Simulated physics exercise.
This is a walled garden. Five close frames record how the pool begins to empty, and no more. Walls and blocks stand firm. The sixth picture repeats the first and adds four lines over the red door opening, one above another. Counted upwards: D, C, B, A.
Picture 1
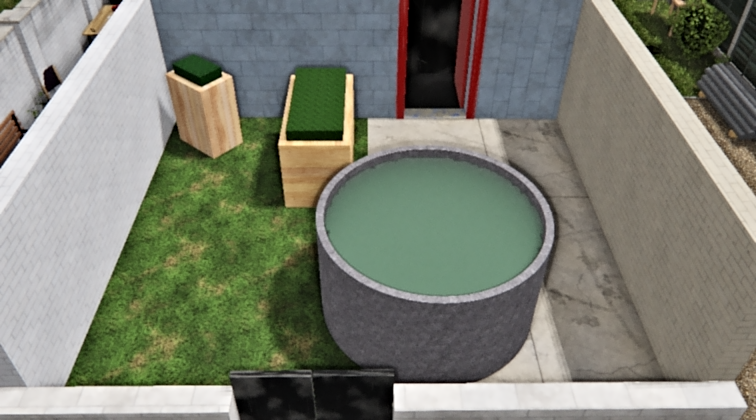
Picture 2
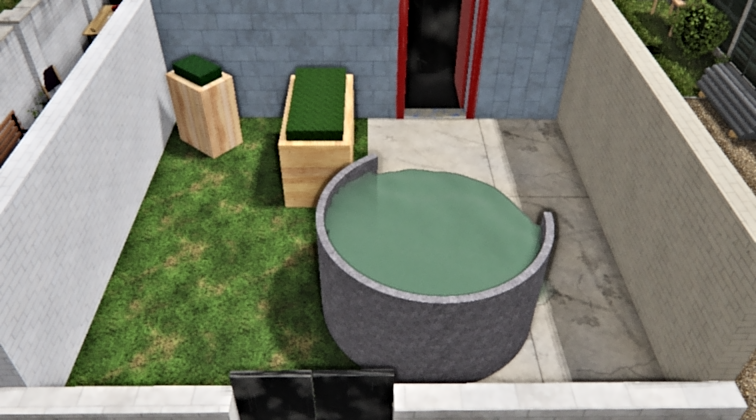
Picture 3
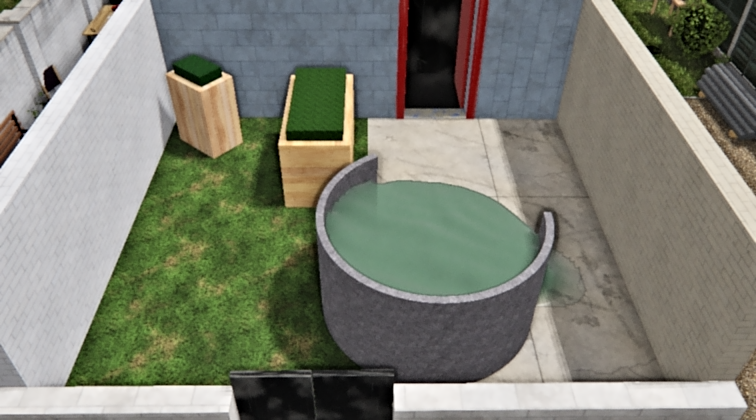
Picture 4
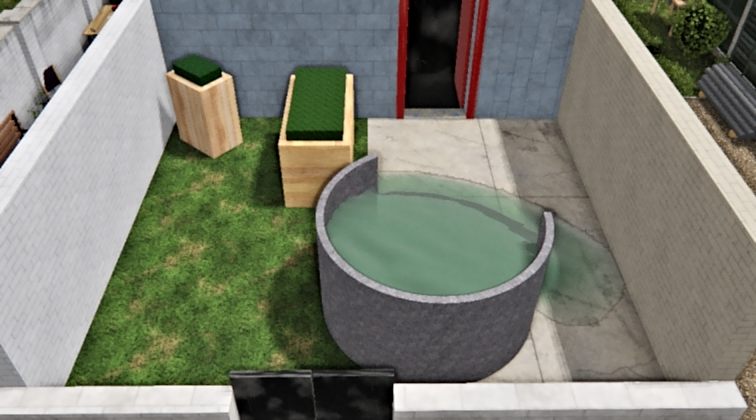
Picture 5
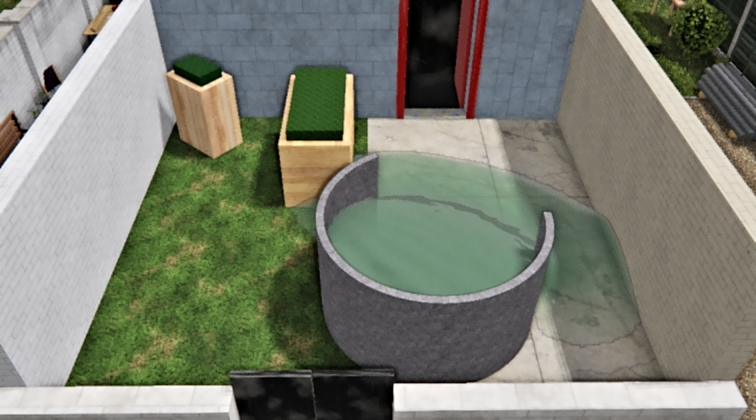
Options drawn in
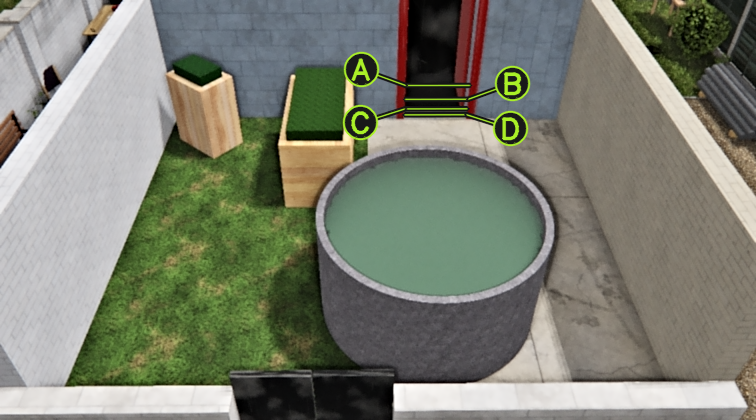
At first, greenish water rests in a round grey pool inside a walled garden with grass, wooden planters and a red doorway. Then the back part of the pool's wall disappears, and water pours out across the paving, spreading to the right and back, then reaching the grass edge on the left.
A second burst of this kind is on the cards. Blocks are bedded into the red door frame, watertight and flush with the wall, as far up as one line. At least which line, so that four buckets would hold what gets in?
The answer is height A.
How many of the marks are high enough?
One of the four.
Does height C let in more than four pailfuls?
Yes, it does.
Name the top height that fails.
That would be B.
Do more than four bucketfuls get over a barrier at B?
Yes, it does.
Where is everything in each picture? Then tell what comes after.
Water in the pool at rest, its middle at (433, 219); foot of the red doorway at (435, 118); shut gate at (313, 381).
Water covers 3 % of the ground and shows as far out as (542, 287).
Water covers 8 % of the ground and shows as far out as (555, 282).
Water covers 17 % of the ground and shows as far out as (612, 280).
Water covers 26 % of the ground and shows as far out as (296, 206).
On the marked copy, A at (437, 85); B at (436, 99); C at (436, 108); D at (435, 114); from the bottom up D, C, B, A.
With A, a splash gets over, under a bucket.
With B, about 11 bucketfuls get in.
With C, dozens of bucketfuls pour in.
With D, dozens of bucketfuls pour in.
